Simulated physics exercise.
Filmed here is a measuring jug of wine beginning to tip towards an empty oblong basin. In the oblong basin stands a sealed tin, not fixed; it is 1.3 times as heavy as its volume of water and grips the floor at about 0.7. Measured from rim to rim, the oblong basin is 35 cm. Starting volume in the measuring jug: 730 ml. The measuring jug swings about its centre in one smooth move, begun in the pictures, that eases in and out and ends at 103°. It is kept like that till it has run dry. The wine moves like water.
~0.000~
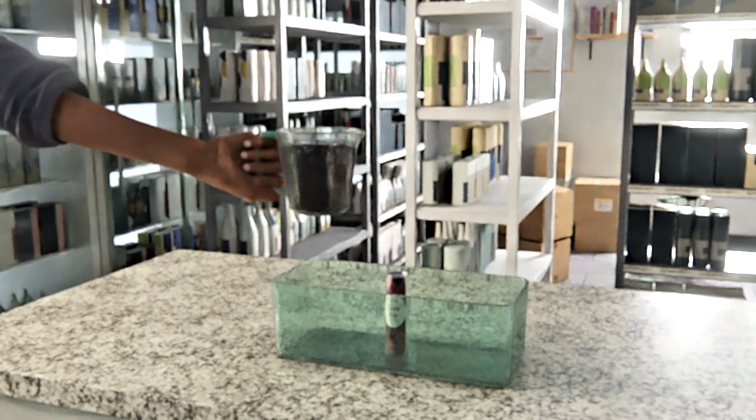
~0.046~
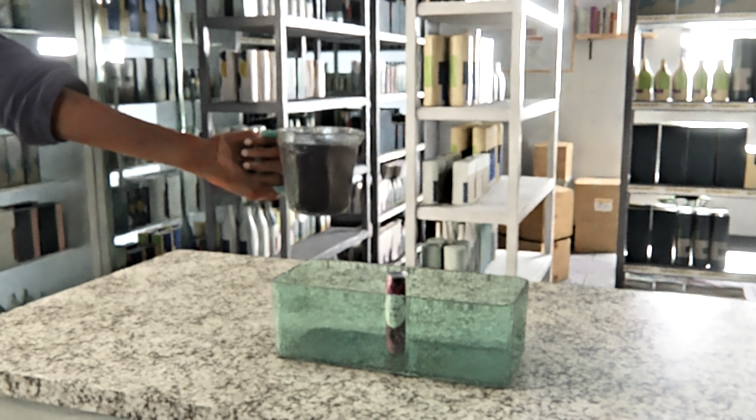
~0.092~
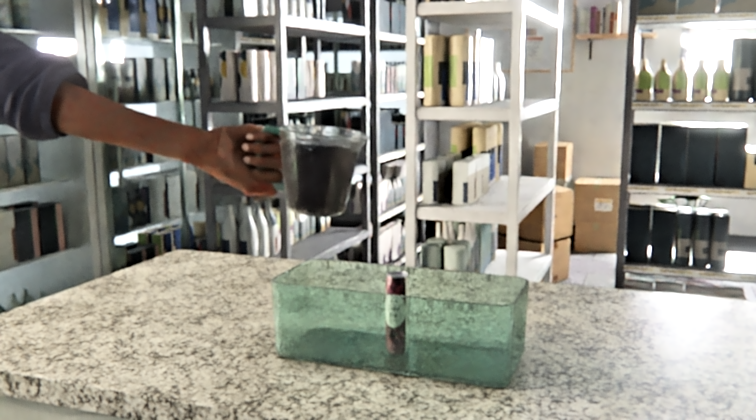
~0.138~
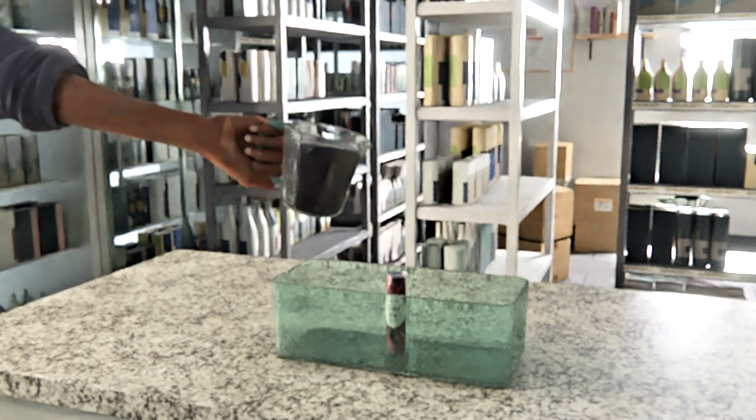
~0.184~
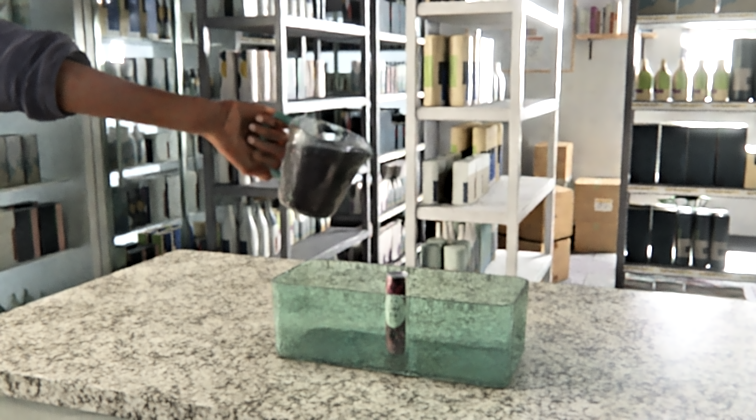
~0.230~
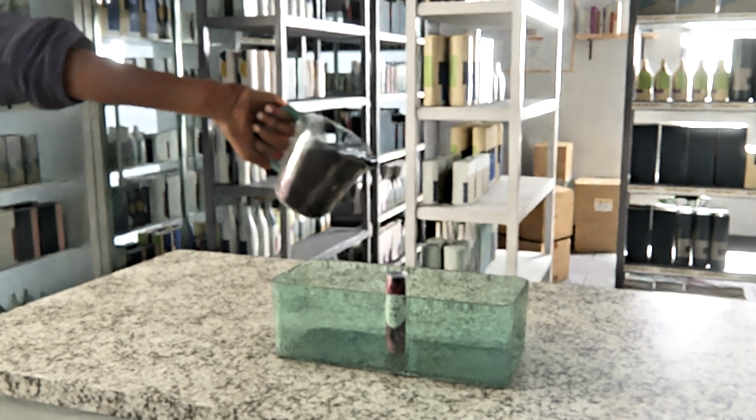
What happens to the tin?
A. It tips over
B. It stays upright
It tips over (A).
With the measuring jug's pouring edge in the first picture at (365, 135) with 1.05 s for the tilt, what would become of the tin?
Then it stays up.
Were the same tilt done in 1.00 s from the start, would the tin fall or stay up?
Outcome - the tin stays erect.
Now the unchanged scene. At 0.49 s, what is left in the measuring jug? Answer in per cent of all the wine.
Around 48 percent.
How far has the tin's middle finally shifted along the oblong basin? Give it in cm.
Net tin displacement: Roughly 8.0 cm.
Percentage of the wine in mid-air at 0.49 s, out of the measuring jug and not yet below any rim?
34 %.
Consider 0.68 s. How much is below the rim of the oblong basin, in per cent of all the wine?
About 74 per cent.
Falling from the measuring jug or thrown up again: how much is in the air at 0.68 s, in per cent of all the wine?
Estimated airborne part: Roughly 16 per cent.
Then, 0.49 s in, the tilt is 95° and 48 per cent is still to pour; the tin stands where it began.
Then, 0.68 s in, the tilt is 103° and 9 per cent is still to pour; the tin stands where it began.
Then, 0.88 s in, the tilt is 103° and 1 per cent is still to pour; the tin leans 36°.
Then, 1.10 s in, the tilt is 103° and 0 per cent is still to pour; the tin lies on its side.
Finally, the tin lies on its side.
